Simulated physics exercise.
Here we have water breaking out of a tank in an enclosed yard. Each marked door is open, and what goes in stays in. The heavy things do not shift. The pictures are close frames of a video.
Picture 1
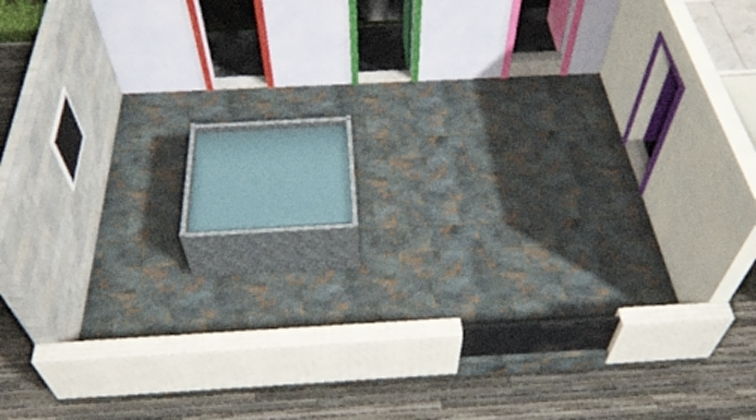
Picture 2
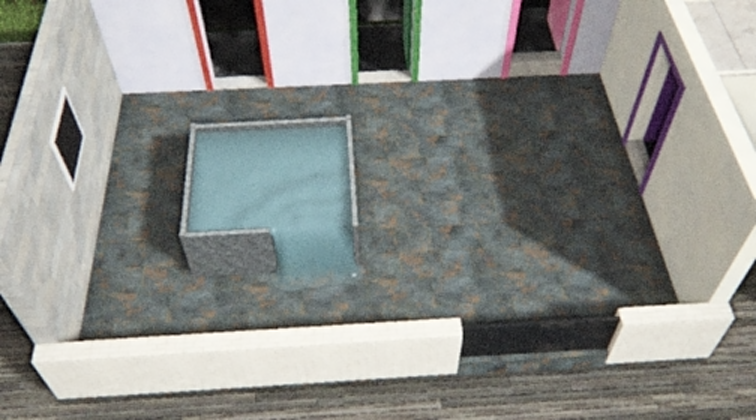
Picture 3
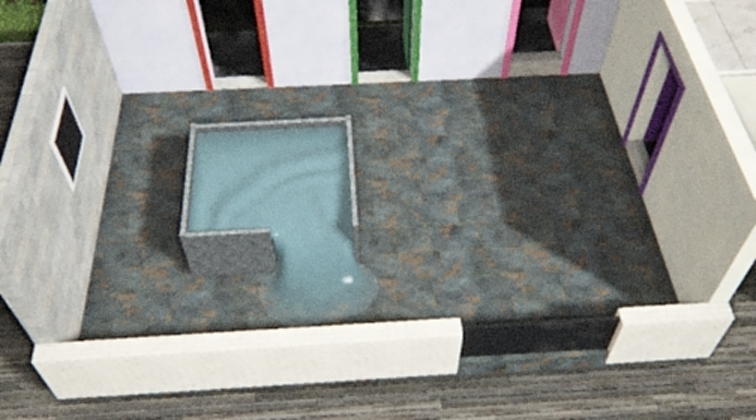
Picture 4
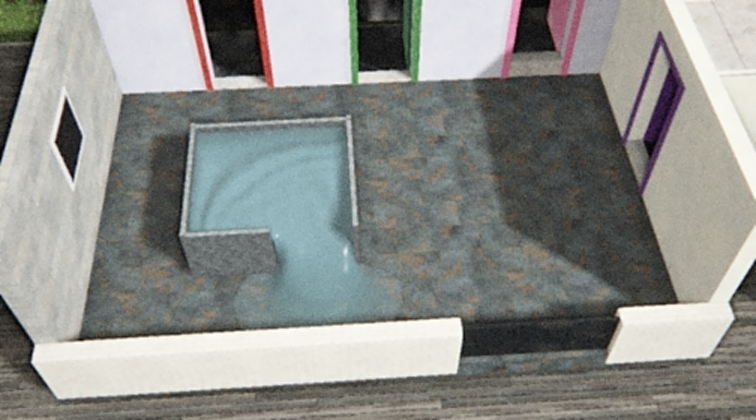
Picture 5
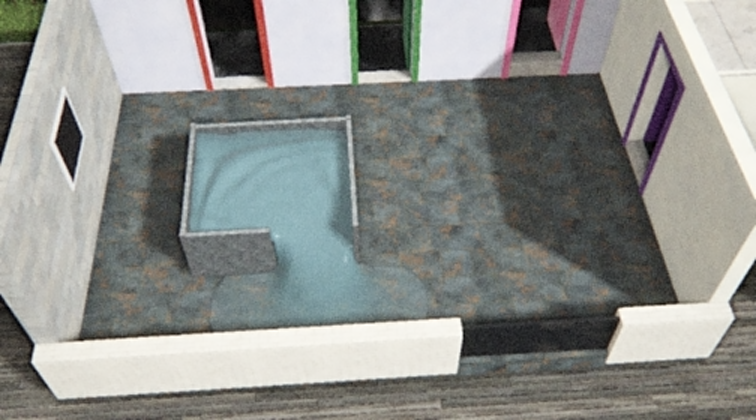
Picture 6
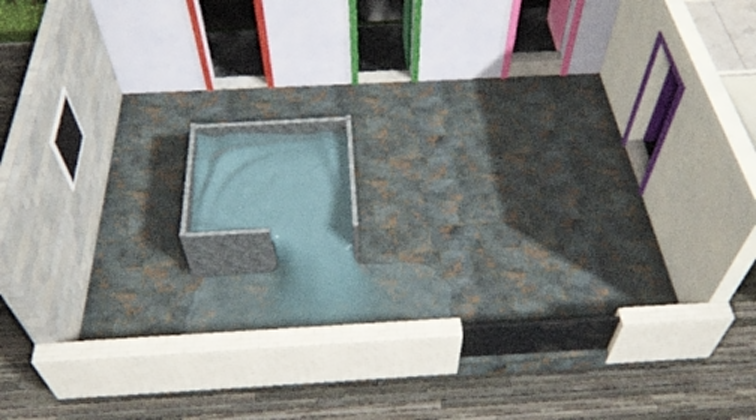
In a walled yard with a dark mottled floor, a square grey tank holds still blue water. Part of its near wall is suddenly gone at the right, and water pours out through the gap. The water spreads across the floor toward the low front wall, fanning left and right as ripples curve inside the tank.
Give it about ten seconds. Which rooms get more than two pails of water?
The purple door admits no more than that; the red door lets in a lot; the green door lets in a lot; the pink door admits no more than that.
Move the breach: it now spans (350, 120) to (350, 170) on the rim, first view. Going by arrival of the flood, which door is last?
It is the red door.
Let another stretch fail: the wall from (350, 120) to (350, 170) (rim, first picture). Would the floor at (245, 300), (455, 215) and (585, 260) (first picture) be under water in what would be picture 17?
As listed: Free of water, wet, covered.
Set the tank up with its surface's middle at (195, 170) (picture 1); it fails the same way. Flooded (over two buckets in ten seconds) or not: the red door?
Then: The red door is under.
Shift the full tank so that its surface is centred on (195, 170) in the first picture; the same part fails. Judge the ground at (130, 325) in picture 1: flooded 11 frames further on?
Answer: Under water.
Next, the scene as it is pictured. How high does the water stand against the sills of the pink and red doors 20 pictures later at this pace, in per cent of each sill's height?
Near 10 and 0 in a hundred.
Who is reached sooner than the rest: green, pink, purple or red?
The door marked purple.
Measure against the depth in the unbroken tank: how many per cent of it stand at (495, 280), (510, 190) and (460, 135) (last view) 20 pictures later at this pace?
In that order: 8, 2 and 0 per cent.
A moment on, water covers 20 % of the floor; the purple door not reached, the red door not reached, the green door not reached, the pink door not reached.
Next, water covers 35 % of the floor; the purple door not reached, the red door not reached, the green door not reached, the pink door not reached.
Then, water covers 60 % of the floor; the purple door wet at the sill, nothing in, the red door not reached, the green door not reached, the pink door not reached.
Later, water covers 85 % of the floor; the purple door under two buckets in, the red door over two buckets in, the green door under two buckets in, the pink door wet at the sill, nothing in.
In the end, water covers 100 % of the floor; the purple door under two buckets in, the red door far over two buckets in, the green door far over two buckets in, the pink door wet at the sill, nothing in.
